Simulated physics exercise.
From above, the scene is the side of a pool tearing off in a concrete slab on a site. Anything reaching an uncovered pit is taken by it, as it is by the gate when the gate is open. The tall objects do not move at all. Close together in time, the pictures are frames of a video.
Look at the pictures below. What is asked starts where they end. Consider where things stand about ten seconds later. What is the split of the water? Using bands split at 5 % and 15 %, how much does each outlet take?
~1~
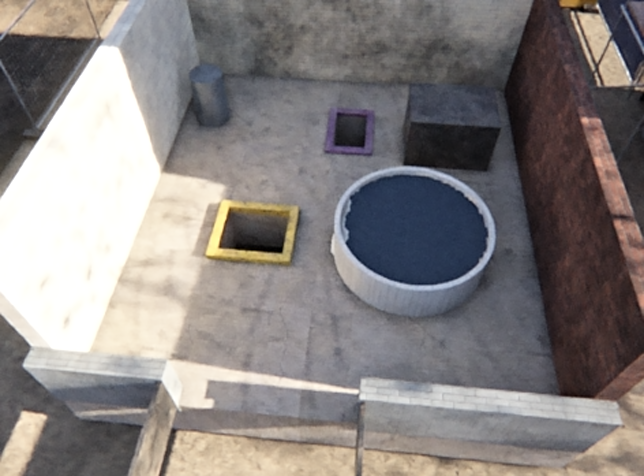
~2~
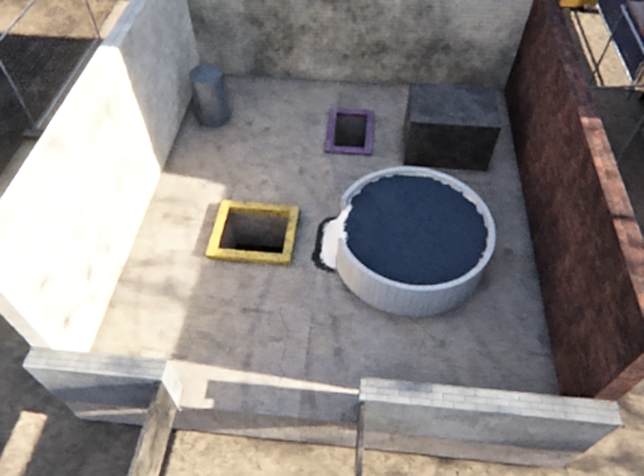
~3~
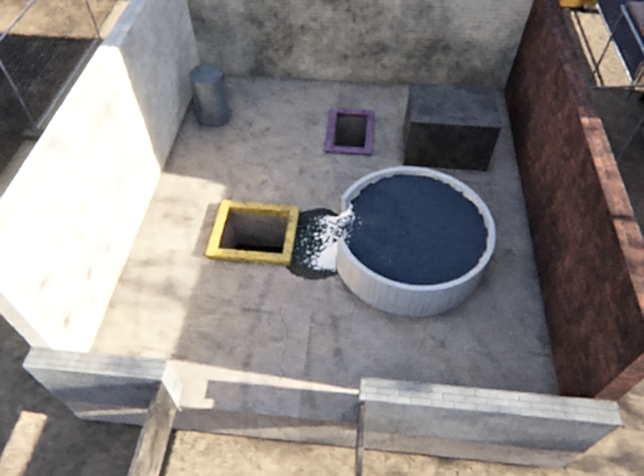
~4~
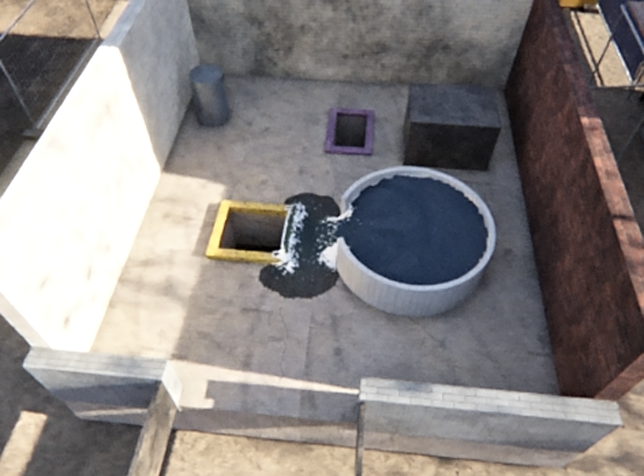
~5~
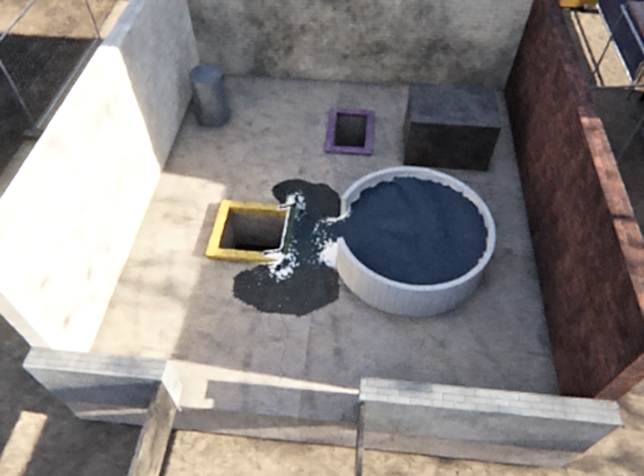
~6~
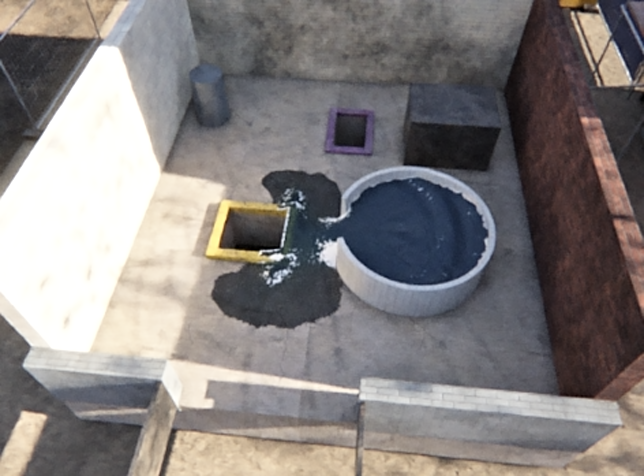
I would say the gate draws off between 5 and 15 %, the purple pit draws off under 5 %, the yellow pit draws off over 15 %.
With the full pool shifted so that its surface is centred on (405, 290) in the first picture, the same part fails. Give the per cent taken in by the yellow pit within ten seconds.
Share for the yellow pit - 2 in a hundred.
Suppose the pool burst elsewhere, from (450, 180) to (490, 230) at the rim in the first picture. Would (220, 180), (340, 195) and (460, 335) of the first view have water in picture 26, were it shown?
Listed in order, they come out without a puddle, sitting in a pool and sitting in a pool.
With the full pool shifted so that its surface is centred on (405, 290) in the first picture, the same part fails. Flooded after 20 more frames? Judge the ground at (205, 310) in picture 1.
Result: Inundated.
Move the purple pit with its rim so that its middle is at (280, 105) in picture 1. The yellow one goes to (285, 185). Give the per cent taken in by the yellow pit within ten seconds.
Note: Yellow pit, 2 percent.
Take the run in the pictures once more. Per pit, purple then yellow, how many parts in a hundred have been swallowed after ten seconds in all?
Around 0 per cent, then around 28 per cent.
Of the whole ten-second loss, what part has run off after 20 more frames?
Around 60 percent.
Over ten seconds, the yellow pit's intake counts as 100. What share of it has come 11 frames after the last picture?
Around 55 percent.
A moment on, water covers 20 % of the floor; the gate 0 %, the purple pit 0 %, the yellow pit 9 %.
Next, water covers 35 % of the floor; the gate 1 %, the purple pit 0 %, the yellow pit 15 %.
Then, water covers 40 % of the floor; the gate 3 %, the purple pit 0 %, the yellow pit 21 %.
Later, water covers 55 % of the floor; the gate 7 %, the purple pit 0 %, the yellow pit 26 %.
In the end, water covers 75 % of the floor; the gate 12 %, the purple pit 0 %, the yellow pit 28 %.
